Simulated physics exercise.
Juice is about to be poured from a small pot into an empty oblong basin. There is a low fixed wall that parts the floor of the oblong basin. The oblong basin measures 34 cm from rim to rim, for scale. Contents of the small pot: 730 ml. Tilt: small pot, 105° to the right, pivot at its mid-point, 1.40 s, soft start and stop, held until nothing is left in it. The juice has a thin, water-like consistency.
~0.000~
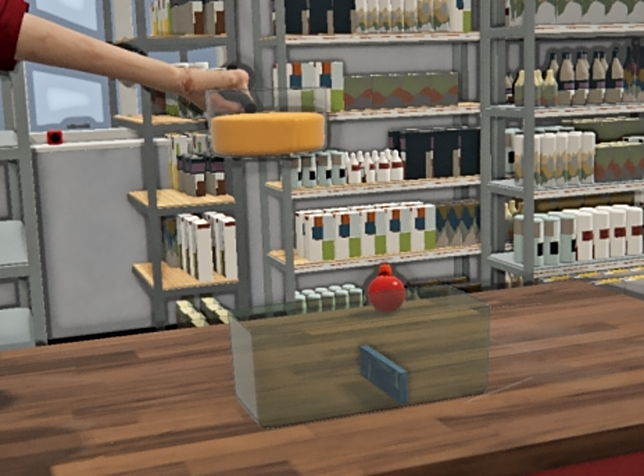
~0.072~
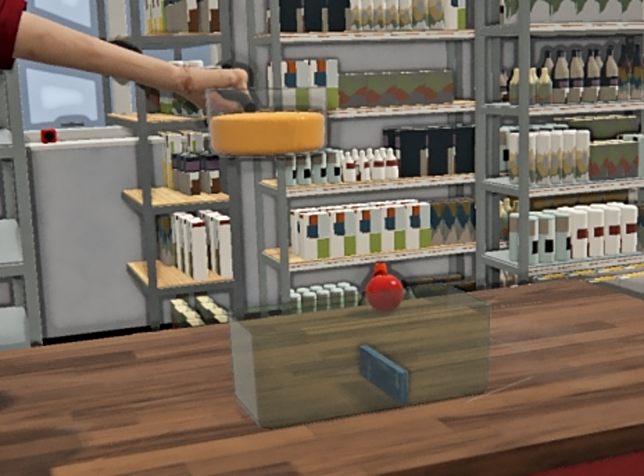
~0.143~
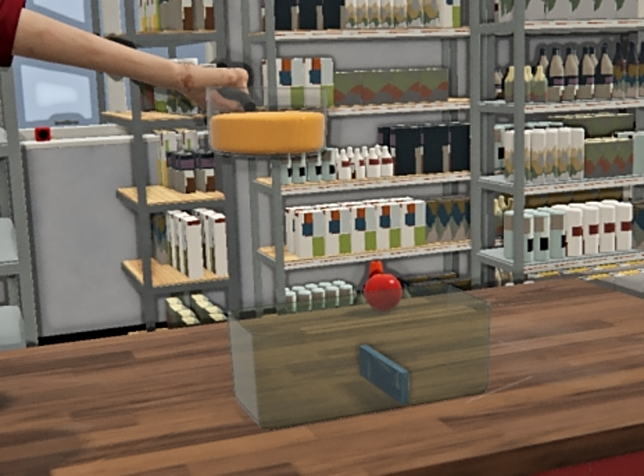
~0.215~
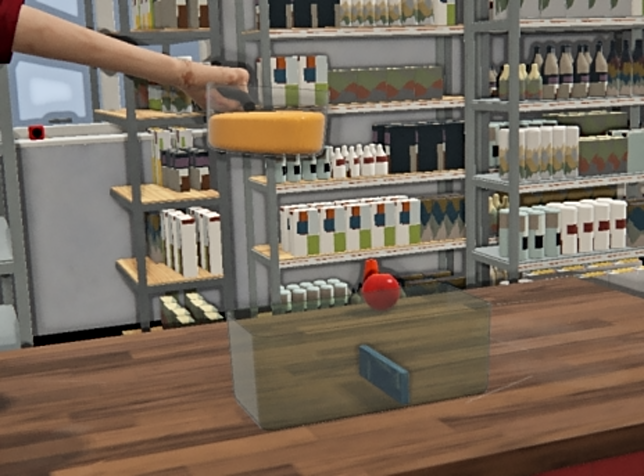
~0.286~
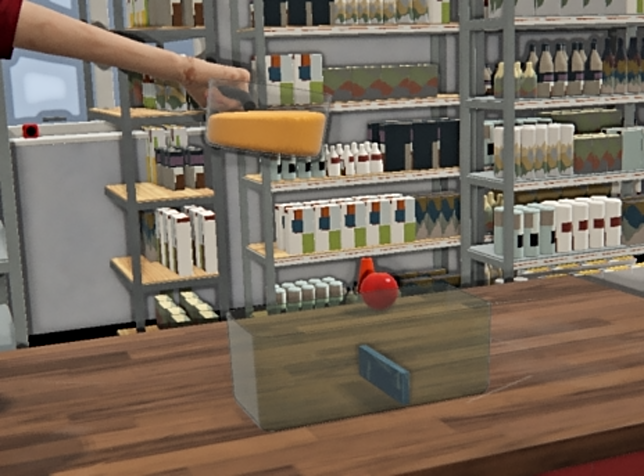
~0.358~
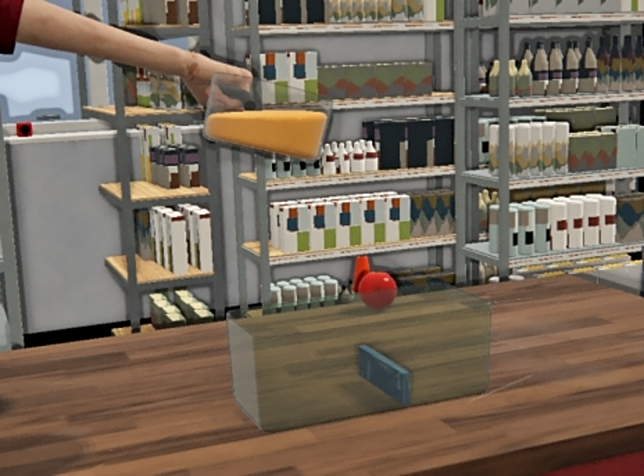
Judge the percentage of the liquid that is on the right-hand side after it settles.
My estimate is 55 %.
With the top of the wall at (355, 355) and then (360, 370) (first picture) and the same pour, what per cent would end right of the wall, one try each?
The first gives near 85 per cent and the second near 80 per cent.
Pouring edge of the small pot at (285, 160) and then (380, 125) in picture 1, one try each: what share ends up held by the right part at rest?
I'd expect close to 5 per cent and then close to 85 per cent.
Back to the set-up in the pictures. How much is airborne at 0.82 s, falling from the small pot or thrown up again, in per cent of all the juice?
Roughly 32 %.
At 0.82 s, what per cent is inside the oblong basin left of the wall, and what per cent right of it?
Lab note: Left near 2, right near 0.
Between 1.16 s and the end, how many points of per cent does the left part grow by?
Near 30 in a hundred.
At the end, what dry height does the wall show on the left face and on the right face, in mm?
About 34 mm left, about 22 mm right.
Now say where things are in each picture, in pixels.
The first picture shows tilt 0°; pouring edge (322, 89); surface from (211, 120) to (319, 115); the oblong basin's rim runs from (240, 324) to (468, 296); the wall's top is at (383, 359).
The second picture shows tilt 1°; pouring edge (322, 89); surface from (211, 119) to (319, 114).
The third picture shows tilt 3°; pouring edge (323, 90); surface from (211, 118) to (319, 113).
The fourth picture shows tilt 6°; pouring edge (324, 93); surface from (210, 118) to (318, 114).
The fifth picture shows tilt 10°; pouring edge (326, 97); surface from (210, 118) to (319, 114).
The sixth picture shows tilt 16°; pouring edge (327, 103); surface from (208, 118) to (321, 113).
After 0.82 s the tilt is 67° and 65 per cent is still to pour, 2 is left of the wall and 0 right of it.
After 1.16 s the tilt is 98° and 14 per cent is still to pour, 13 is left of the wall and 50 right of it.
After 1.51 s the tilt is 105° and 1 per cent is still to pour, 41 is left of the wall and 54 right of it.
After 1.90 s the tilt is 105° and 0 per cent is still to pour, 43 is left of the wall and 55 right of it.
In the end 43 per cent lies left of the wall, 55 right of it and 2 outside.
